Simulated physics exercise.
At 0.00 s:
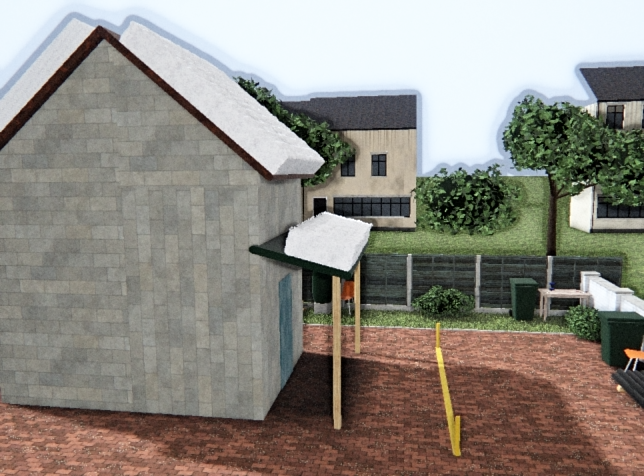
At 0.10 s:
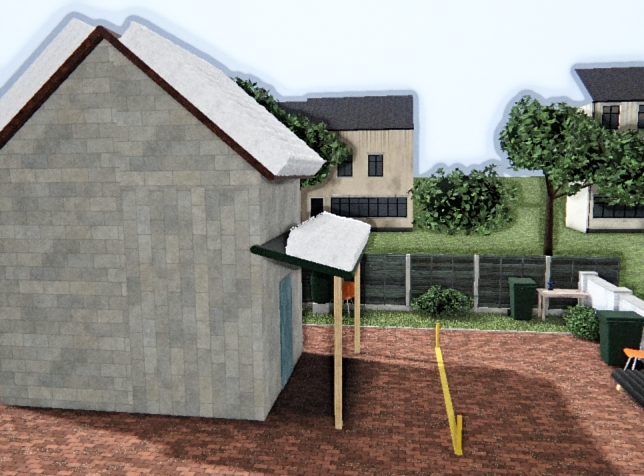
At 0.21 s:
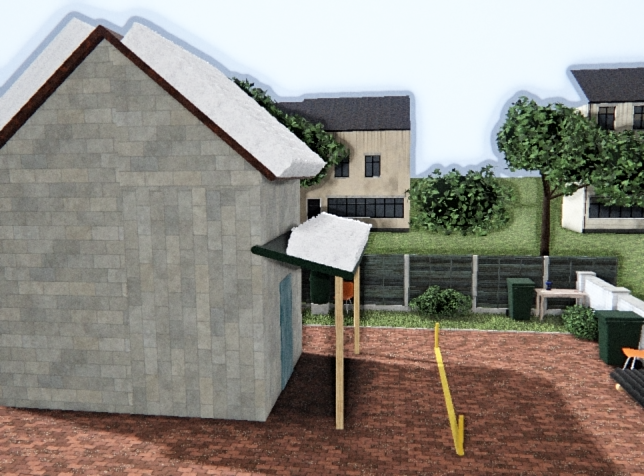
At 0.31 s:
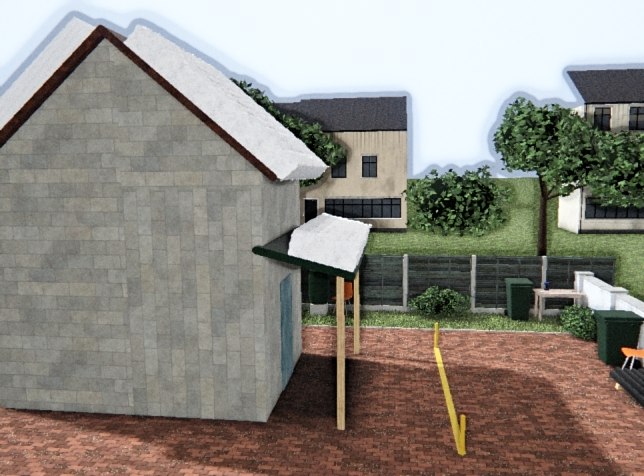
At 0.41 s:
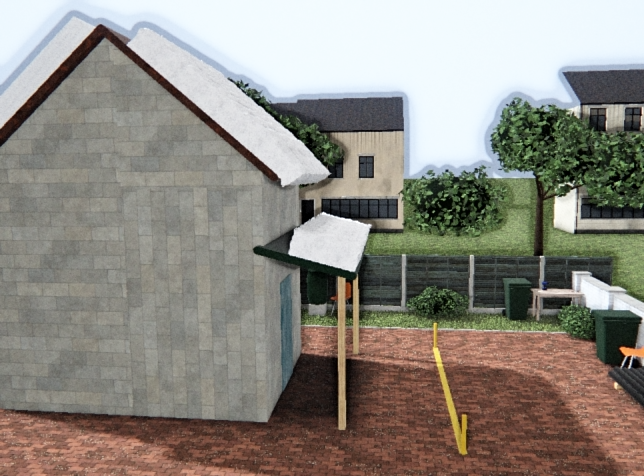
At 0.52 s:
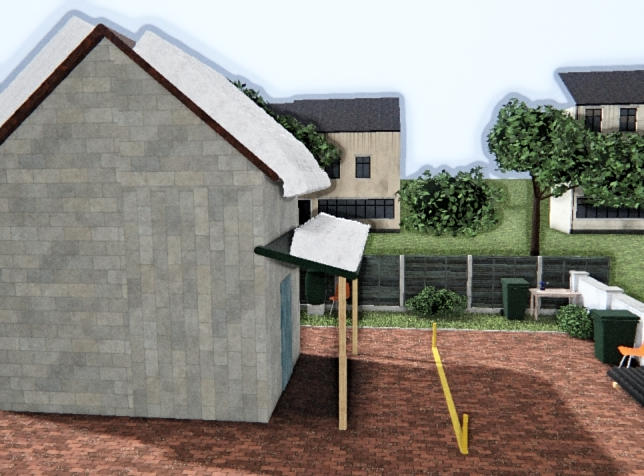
The video shows a grey block building with snow on its steep roof above a smaller snowy canopy, beside a brick yard with a yellow line, as the upper snow slides slightly down to the right, its front poking past the edge.
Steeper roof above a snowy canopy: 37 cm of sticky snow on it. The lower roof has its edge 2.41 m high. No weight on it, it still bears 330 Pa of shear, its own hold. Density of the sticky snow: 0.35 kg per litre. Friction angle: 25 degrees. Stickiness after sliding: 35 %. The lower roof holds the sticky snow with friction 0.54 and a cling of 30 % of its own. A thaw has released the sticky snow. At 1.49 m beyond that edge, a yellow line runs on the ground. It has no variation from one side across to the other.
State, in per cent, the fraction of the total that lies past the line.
49 per cent.
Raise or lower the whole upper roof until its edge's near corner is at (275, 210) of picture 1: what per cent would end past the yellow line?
Roughly 40 %.
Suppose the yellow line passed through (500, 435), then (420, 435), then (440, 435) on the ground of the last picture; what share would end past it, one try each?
I'd guess near 40 %, then near 60 %, and near 55 % on the last try.
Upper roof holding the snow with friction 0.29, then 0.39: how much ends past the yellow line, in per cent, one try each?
First try 60 per cent, second try 55 per cent.
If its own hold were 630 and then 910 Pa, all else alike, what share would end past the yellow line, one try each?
You'd see 45 percent the first time and 40 percent the second.
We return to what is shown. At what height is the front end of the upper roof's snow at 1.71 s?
1.4 m or thereabouts.
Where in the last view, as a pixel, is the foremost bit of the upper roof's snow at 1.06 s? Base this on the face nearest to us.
Roughly at (340, 234).
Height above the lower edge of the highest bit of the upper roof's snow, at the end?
It ends up some 0.6 m higher than the lower edge.
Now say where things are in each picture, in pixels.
The first frame shows front end of the sticky snow at (274, 148).
The second frame shows front end of the sticky snow at (277, 166), its middle shifted 1.0 cm.
The third frame shows front end of the sticky snow at (279, 146), its middle shifted 4.0 cm, 2 % of it past the upper edge, in one piece.
The fourth frame shows front end of the sticky snow at (283, 164), its middle shifted 8.8 cm, 3 % of it past the upper edge, in one piece.
The fifth frame shows front end of the sticky snow at (289, 163), its middle shifted 16 cm, 6 % of it past the upper edge, in one piece.
The sixth frame shows front end of the sticky snow at (297, 172), its middle shifted 25 cm, 9 % of it past the upper edge, cracking.
By 1.06 s, none is below the lower edge and 0 % is past the line.
By 1.71 s, 15 % is below the lower edge and 0 % is past the line.
By 2.35 s, 67 % is below the lower edge and 22 % is past the line.
By 3.00 s, 77 % is below the lower edge and 49 % is past the line.
By 3.80 s, at the end, 78 % is below the lower edge and 49 % is past the line.
